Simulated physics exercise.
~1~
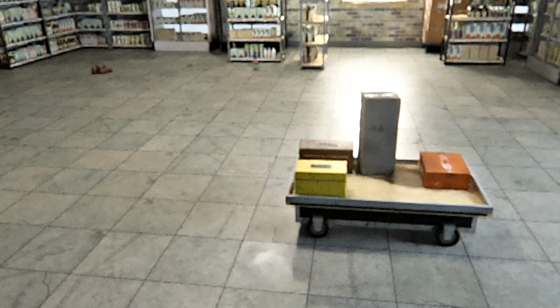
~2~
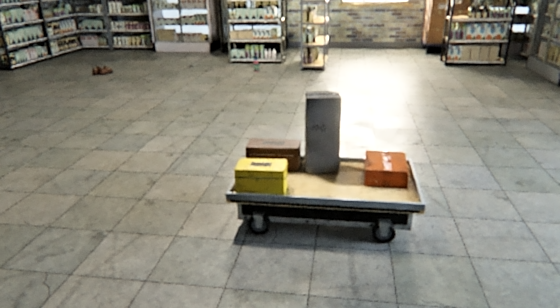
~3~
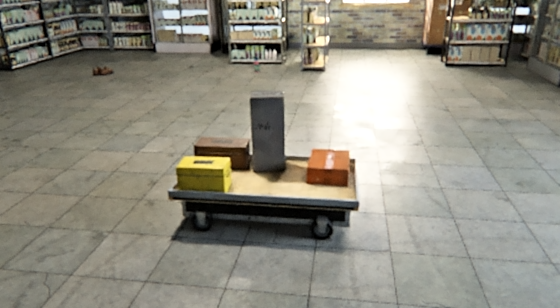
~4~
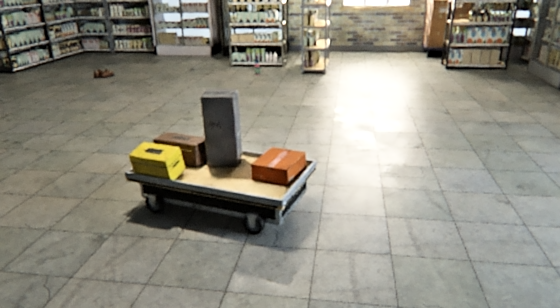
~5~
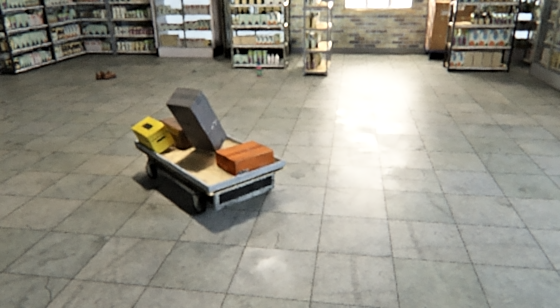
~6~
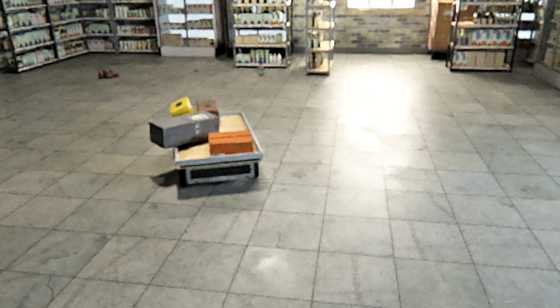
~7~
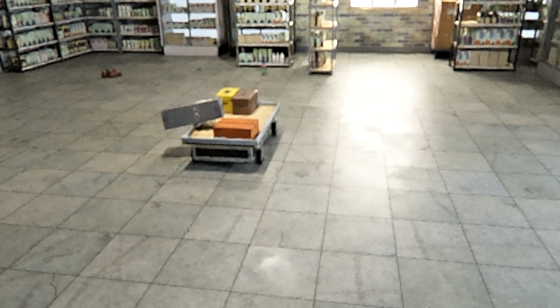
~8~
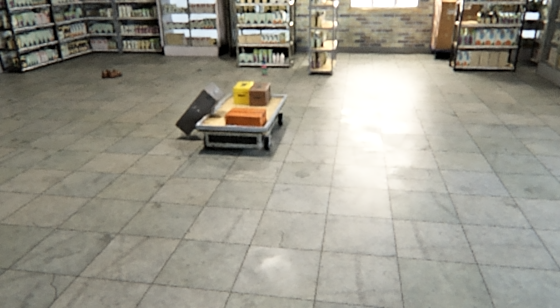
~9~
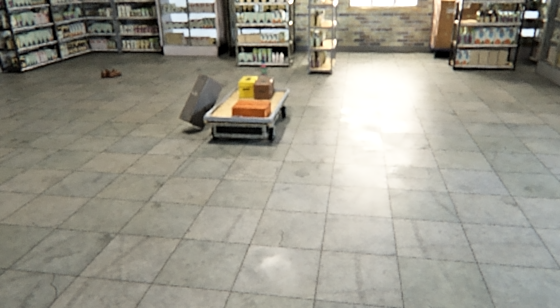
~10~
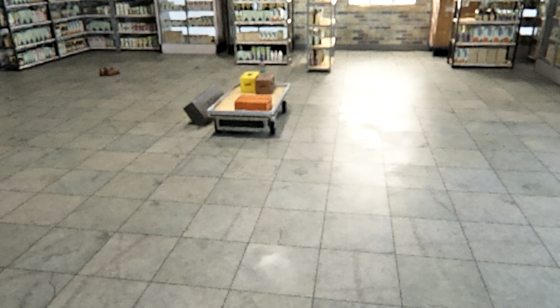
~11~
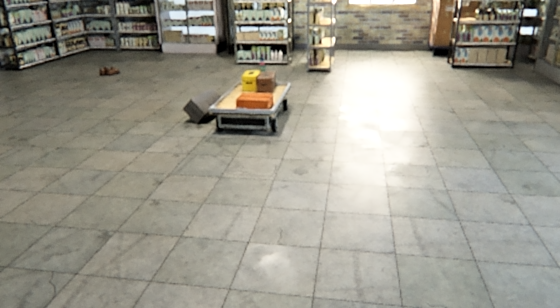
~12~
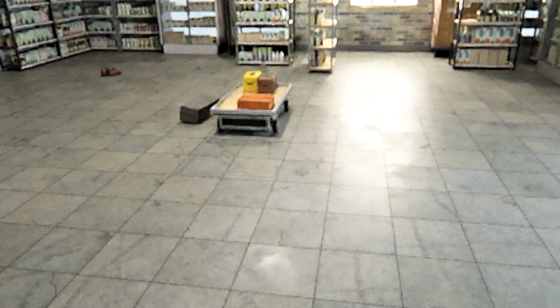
In a store with stocked shelves along the back, a flat cart carrying four boxes rolled left, then swung away toward the shelves as the tall grey box toppled off, and it stopped with the grey box lying on the floor to its left.
